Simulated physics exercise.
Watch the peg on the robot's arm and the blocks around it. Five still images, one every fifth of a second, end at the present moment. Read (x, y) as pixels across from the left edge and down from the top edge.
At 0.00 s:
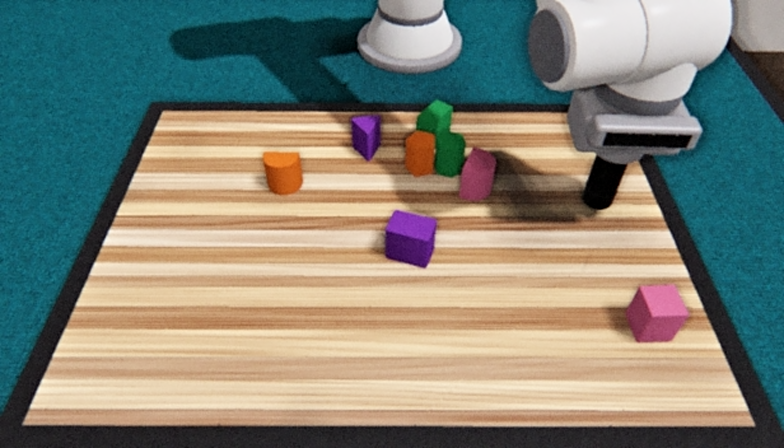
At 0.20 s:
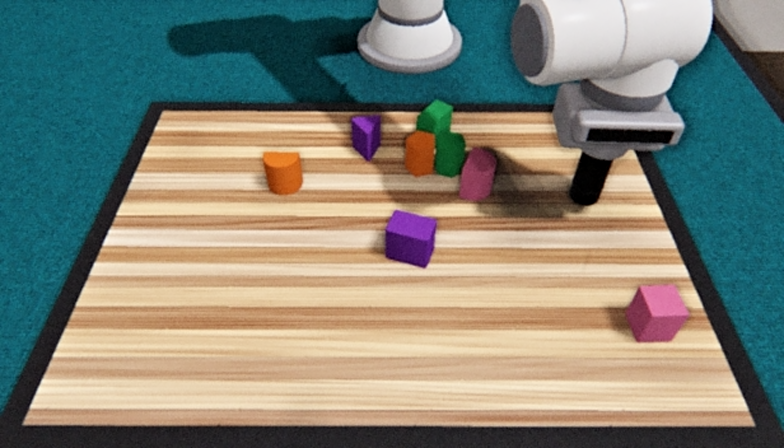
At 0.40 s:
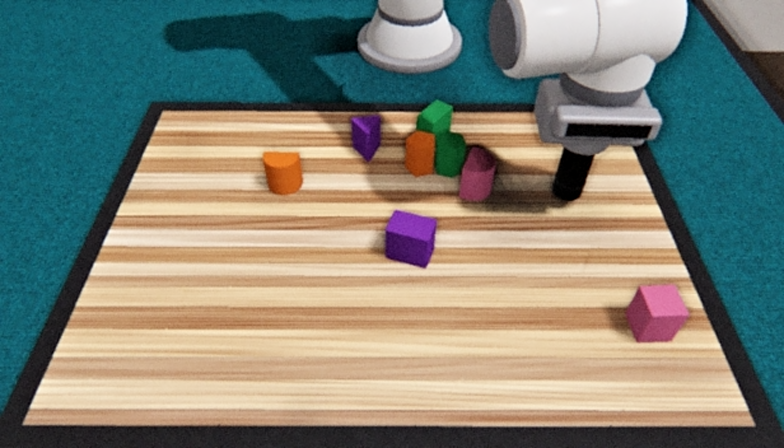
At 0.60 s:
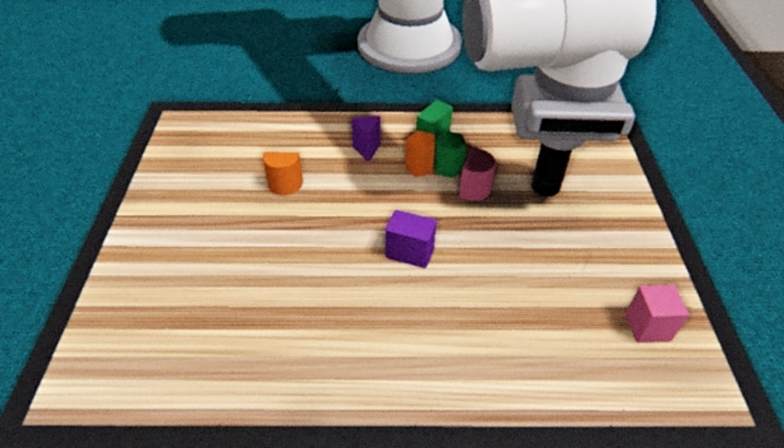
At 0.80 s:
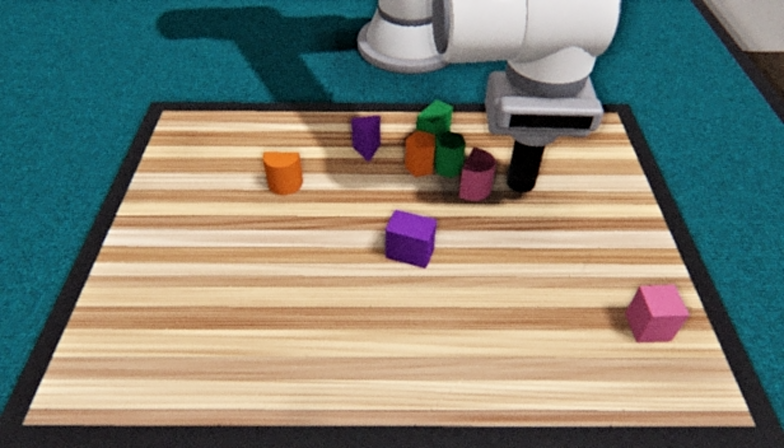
Over the wooden board, the robot arm moves its black peg left while the blocks stay still.
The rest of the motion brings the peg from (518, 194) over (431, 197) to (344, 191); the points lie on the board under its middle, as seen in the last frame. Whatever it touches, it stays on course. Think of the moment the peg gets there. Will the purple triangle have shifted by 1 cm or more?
No, that is not how it ends up.
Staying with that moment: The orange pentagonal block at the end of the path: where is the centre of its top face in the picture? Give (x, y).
It will end up at (412, 128).
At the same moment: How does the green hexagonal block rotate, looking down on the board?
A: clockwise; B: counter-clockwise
The answer is A.
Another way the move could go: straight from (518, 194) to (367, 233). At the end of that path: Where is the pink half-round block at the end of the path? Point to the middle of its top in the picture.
I expect it at (458, 159).
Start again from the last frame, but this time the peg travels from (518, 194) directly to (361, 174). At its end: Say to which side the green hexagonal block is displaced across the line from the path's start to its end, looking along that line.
Facing the way the path runs, start to end, you'll find the green hexagonal block has shifted right.
On the path given first. One third of the way, peg at (462, 188); green hexagonal block at (447, 135), turned 20° clockwise; pink half-round block at (443, 153), turned 60° clockwise.
Two thirds of the way, peg at (401, 185); orange pentagonal block at (412, 128), turned 60° clockwise; green hexagonal block at (447, 135), turned 25° clockwise; pink half-round block at (400, 145).
At the end, peg at (343, 181); purple triangle in place; orange pentagonal block at (412, 128), turned 60° clockwise; green hexagonal block at (447, 135), turned 25° clockwise; pink half-round block at (397, 145), turned 135° clockwise.
